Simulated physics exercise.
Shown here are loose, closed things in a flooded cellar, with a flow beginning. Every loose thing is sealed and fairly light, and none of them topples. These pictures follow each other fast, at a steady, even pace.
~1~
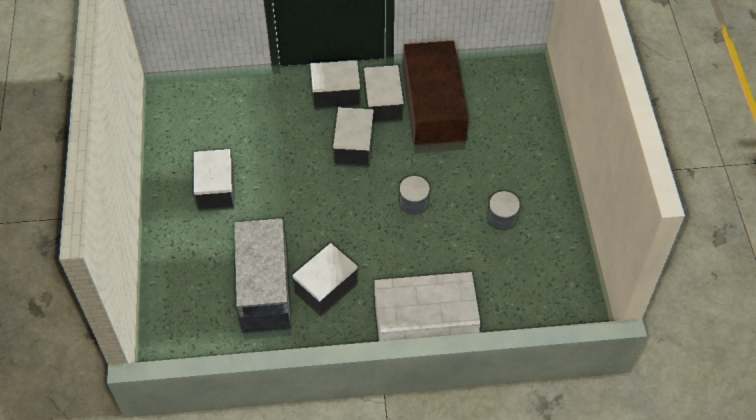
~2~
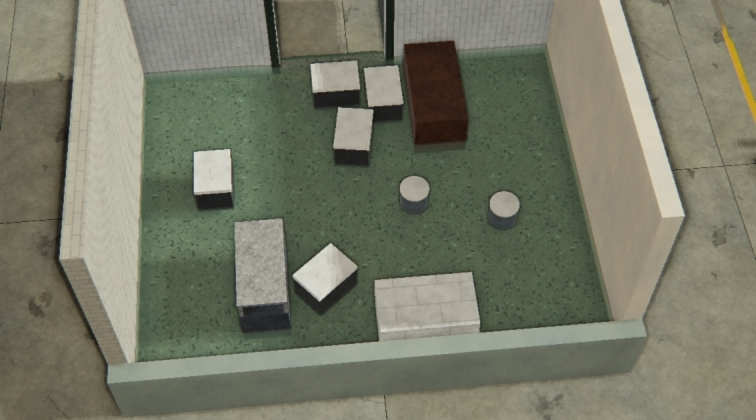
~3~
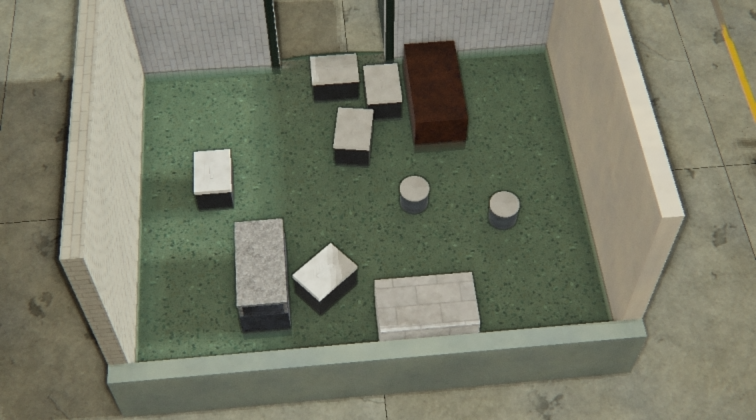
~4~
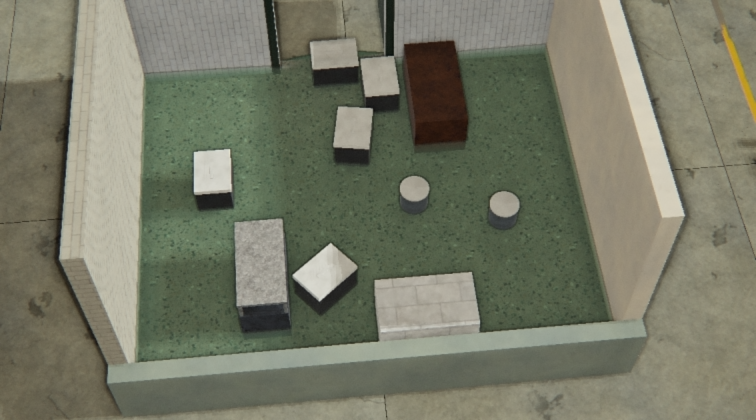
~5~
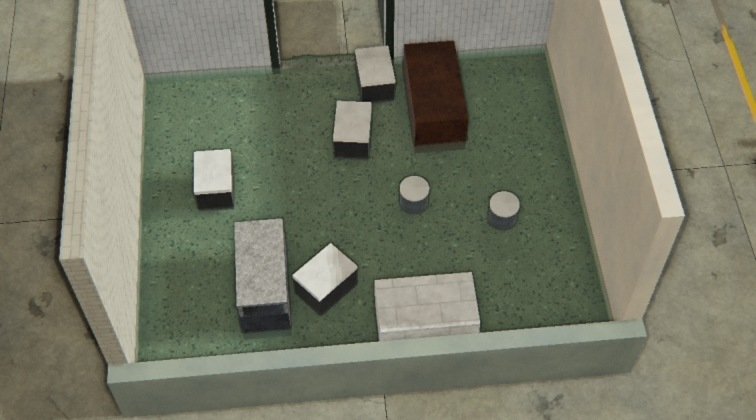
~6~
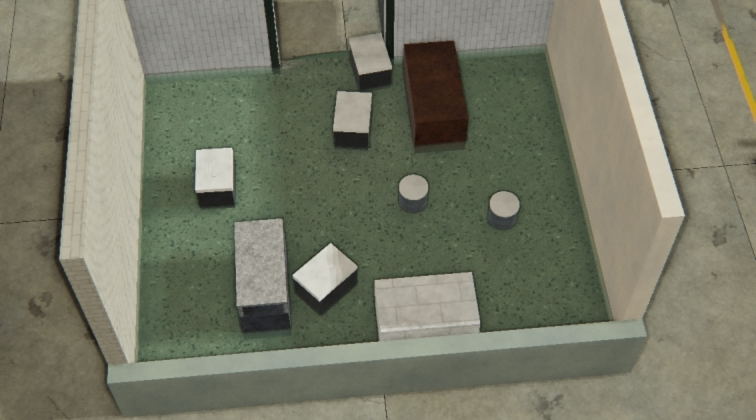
The dark door opens, then white-topped chests drift toward the gap, one leaving view.
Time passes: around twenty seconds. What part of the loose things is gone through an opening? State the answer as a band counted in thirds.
Answer: Two thirds or more.
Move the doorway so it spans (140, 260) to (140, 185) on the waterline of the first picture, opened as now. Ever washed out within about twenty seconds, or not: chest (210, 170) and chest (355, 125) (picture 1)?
Lost through the gap; lost through the gap.
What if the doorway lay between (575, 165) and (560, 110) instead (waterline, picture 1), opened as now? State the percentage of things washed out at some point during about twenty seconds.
Estimate: Close to 40 %.
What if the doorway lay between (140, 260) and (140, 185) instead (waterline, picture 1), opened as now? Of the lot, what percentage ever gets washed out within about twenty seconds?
Close to 30 %, I think.
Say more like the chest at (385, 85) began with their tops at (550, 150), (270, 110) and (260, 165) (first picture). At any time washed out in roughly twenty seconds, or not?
In order: Never exits; exits; exits.
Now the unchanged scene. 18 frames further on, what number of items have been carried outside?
The number works out to 3.
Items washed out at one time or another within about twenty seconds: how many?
My tally gives 5.
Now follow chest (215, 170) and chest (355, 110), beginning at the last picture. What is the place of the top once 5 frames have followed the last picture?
I'd say around (227, 144) for the first and around (349, 50) for the second.
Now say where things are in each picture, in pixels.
The first frame shows a chest at (383, 84), afloat; a chest at (353, 127) floats; 0 of 7 have shifted.
The second frame shows a chest at (383, 84), afloat; a chest at (353, 127), afloat; 0 of 7 have shifted.
The third frame shows a chest at (383, 82), afloat, close to its start; a chest at (353, 127), afloat; 2 of 7 have shifted.
The fourth frame shows a chest at (380, 75) floats, close to its start; a chest at (353, 126), afloat; 2 of 7 have shifted.
The fifth frame shows a chest at (375, 65) floats, a stride from its start; a chest at (353, 120), afloat, close to its start; 3 of 7 have shifted.
The sixth frame shows a chest at (370, 52) floats, a stride from its start; a chest at (353, 110), afloat, close to its start; 3 of 7 have shifted.
A moment on, 2 of 7 are out; 5 afloat.
Next, 3 of 7 are out; 4 afloat.
Later, 5 of 7 are out; 2 afloat.
In the end, 5 of 7 are out; 2 afloat.
